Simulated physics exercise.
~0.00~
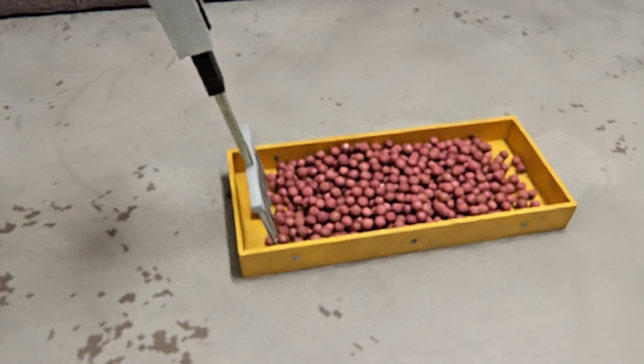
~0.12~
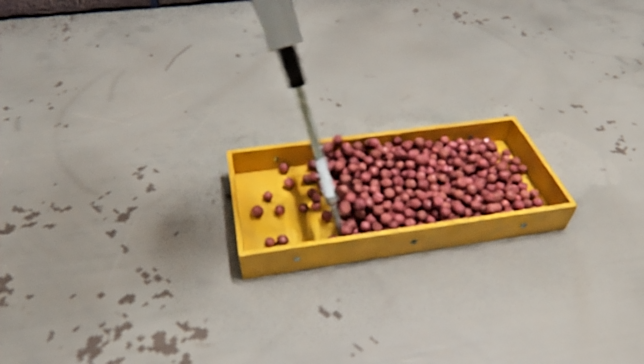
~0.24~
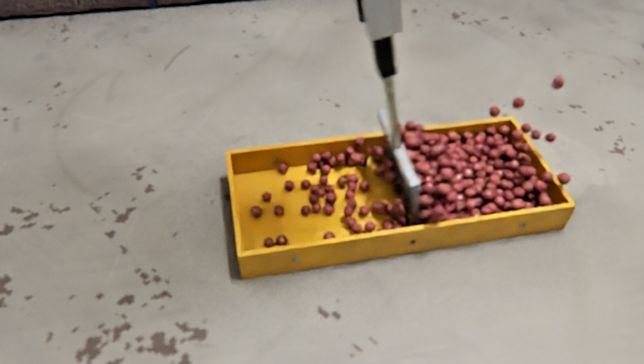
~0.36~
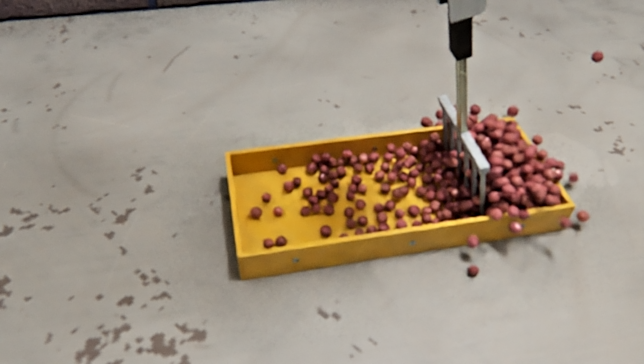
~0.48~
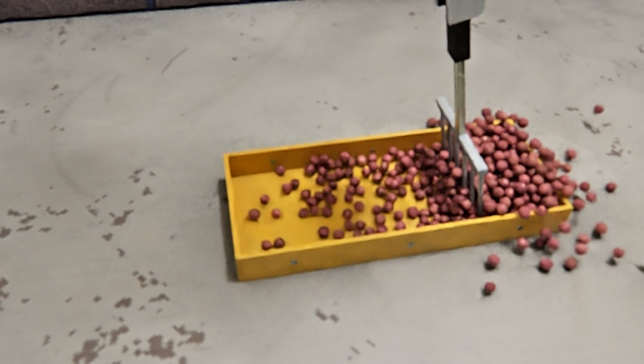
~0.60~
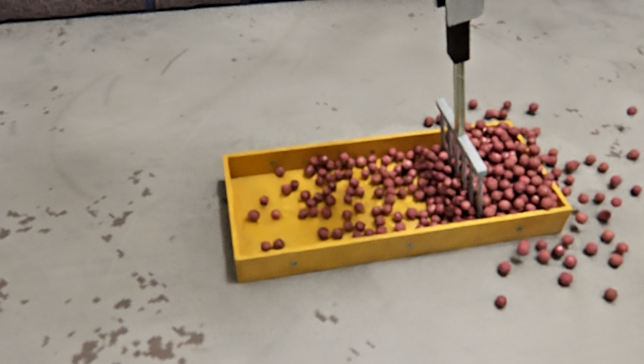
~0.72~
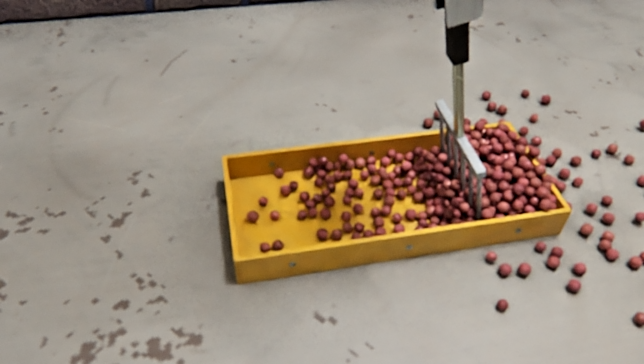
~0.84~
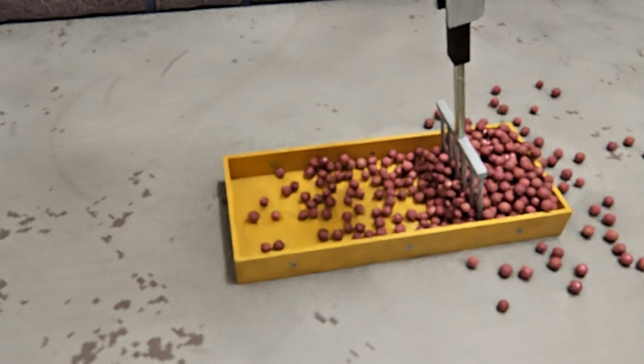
On a grey, patchily worn surface, seen from above at an angle by a slightly swaying camera, a shallow yellow tray holds a broad layer of dark pink beads. A robot arm reaches down from above with a pale rake at the tray's left end. The rake sweeps right, pushing the beads into a growing heap while some trail behind it. As it nears the right end, beads fly and spill over the edges, scattering across the surface. The rake stops and stays there, with most beads still in the tray, heaped at the right.
